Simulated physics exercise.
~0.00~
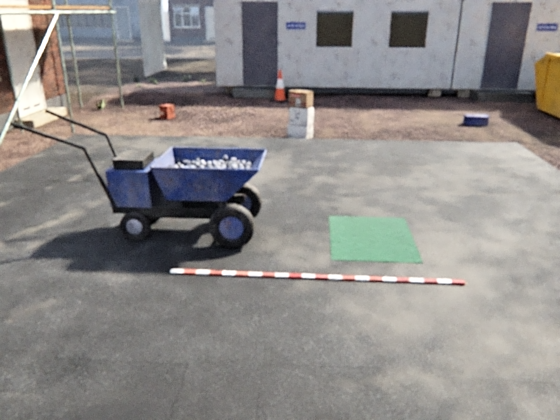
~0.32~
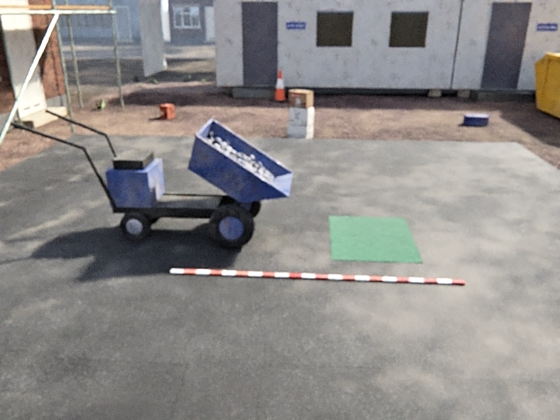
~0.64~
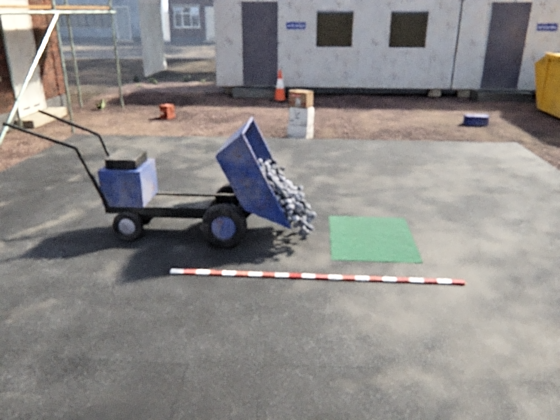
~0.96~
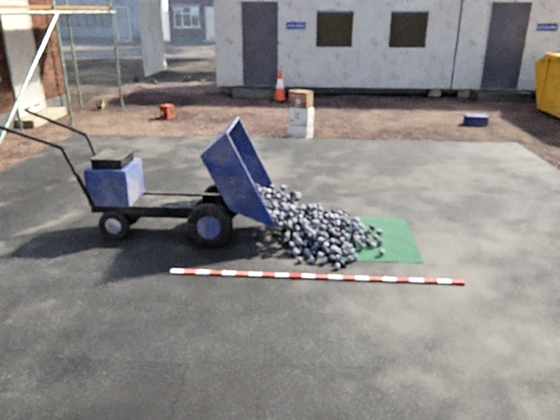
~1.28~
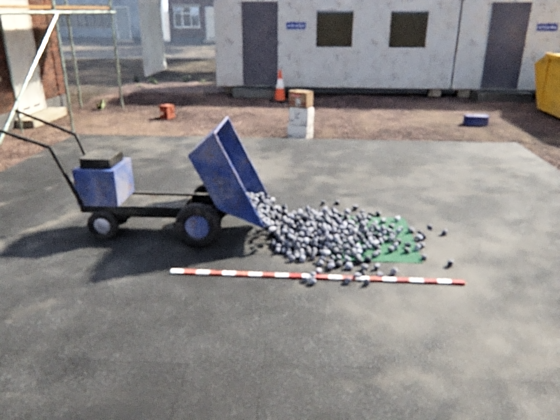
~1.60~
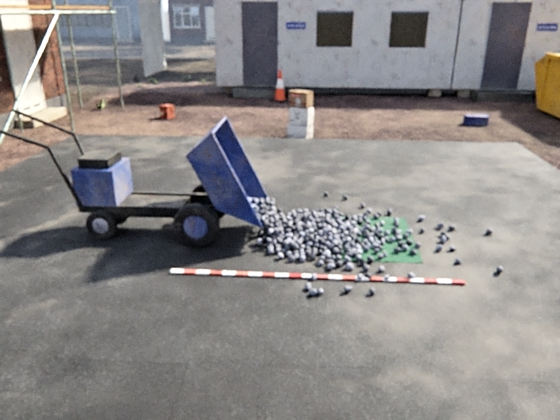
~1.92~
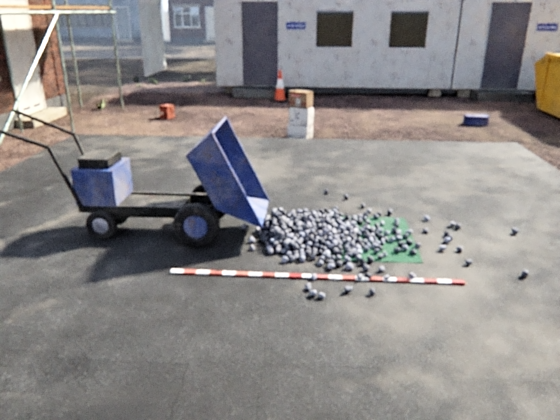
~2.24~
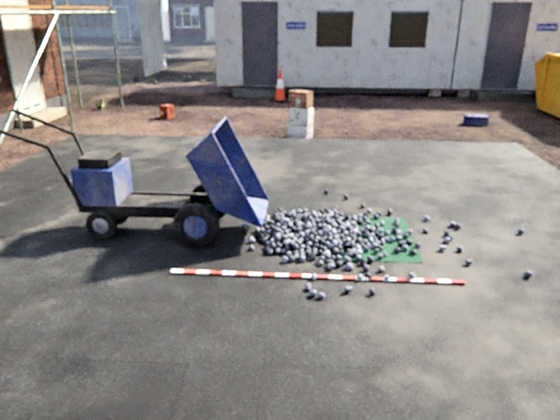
In this clip, a blue powered barrow on grey tarmac tips its tray to the right and rolls back left as rounded grey stones pour out, ending with most heaped short of a green sheet, some on it, and a few scattered beyond, the tray still raised.
